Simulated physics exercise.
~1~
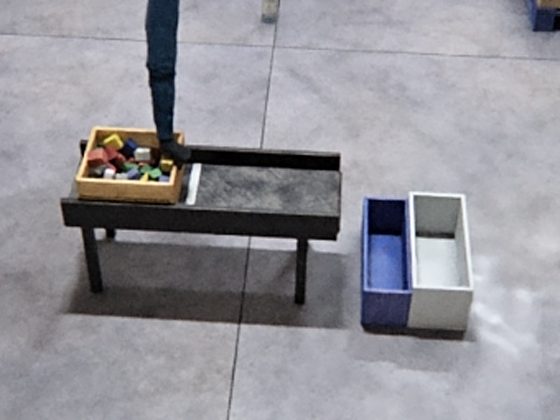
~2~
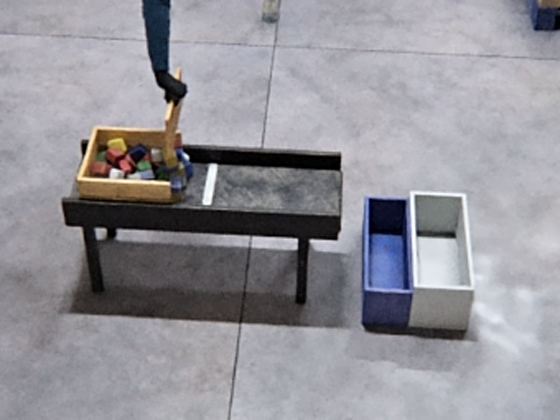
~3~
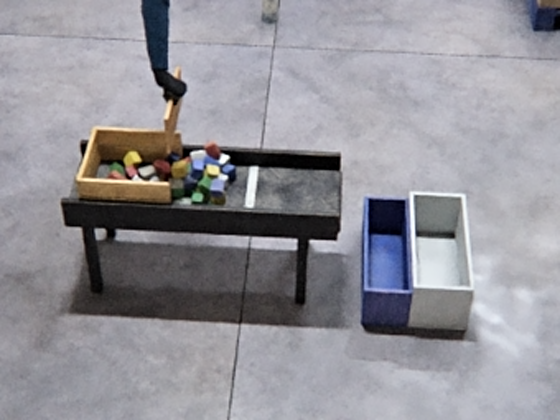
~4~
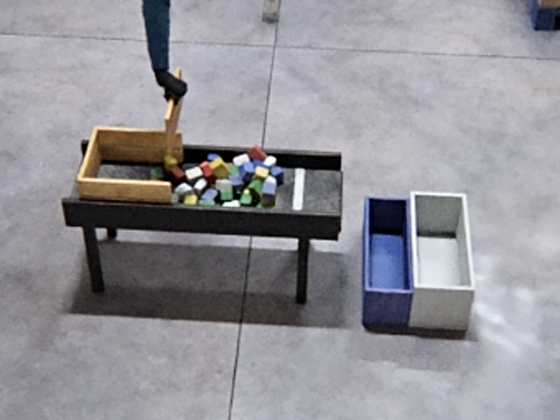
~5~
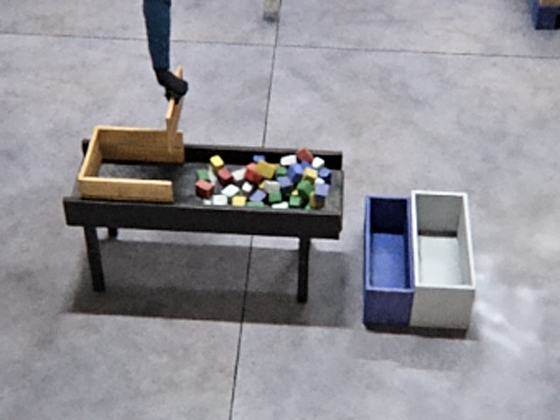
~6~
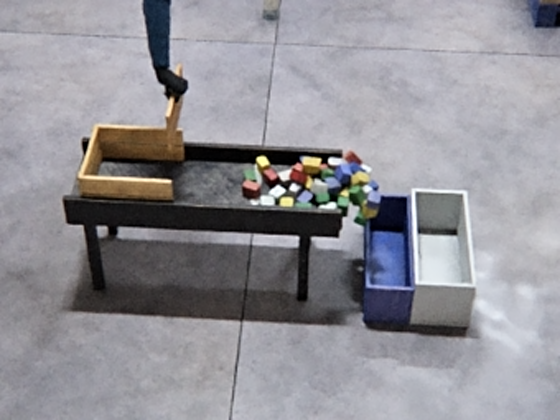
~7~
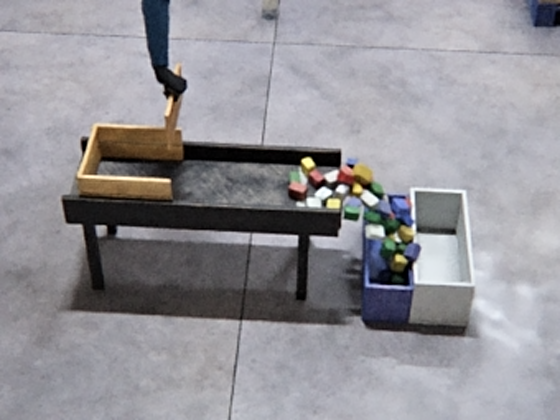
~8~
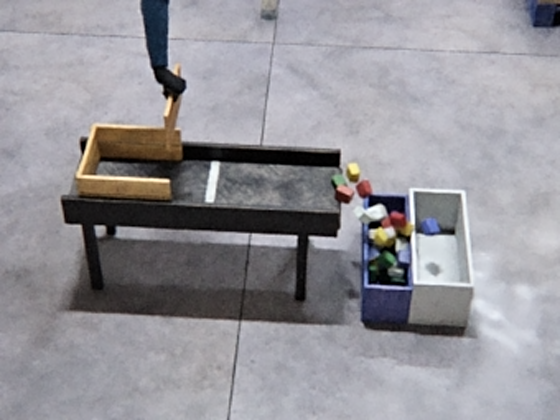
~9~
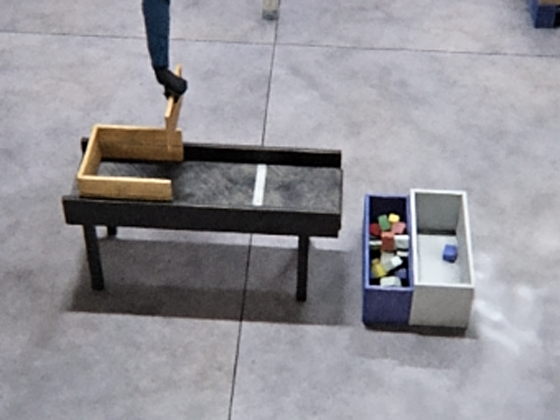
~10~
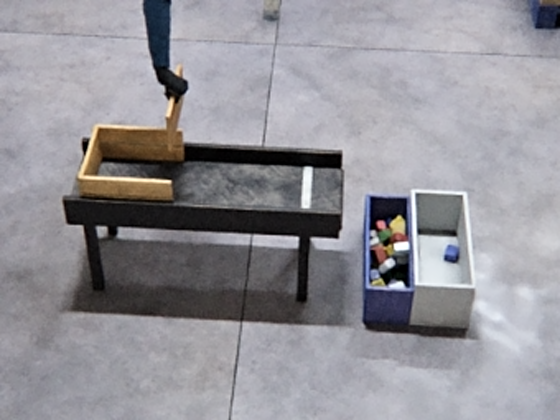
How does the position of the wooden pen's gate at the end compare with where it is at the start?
At the start the gate is down, closing the right side of the pen, while at the end it is held up above that side by the gloved hand, leaving the pen open.
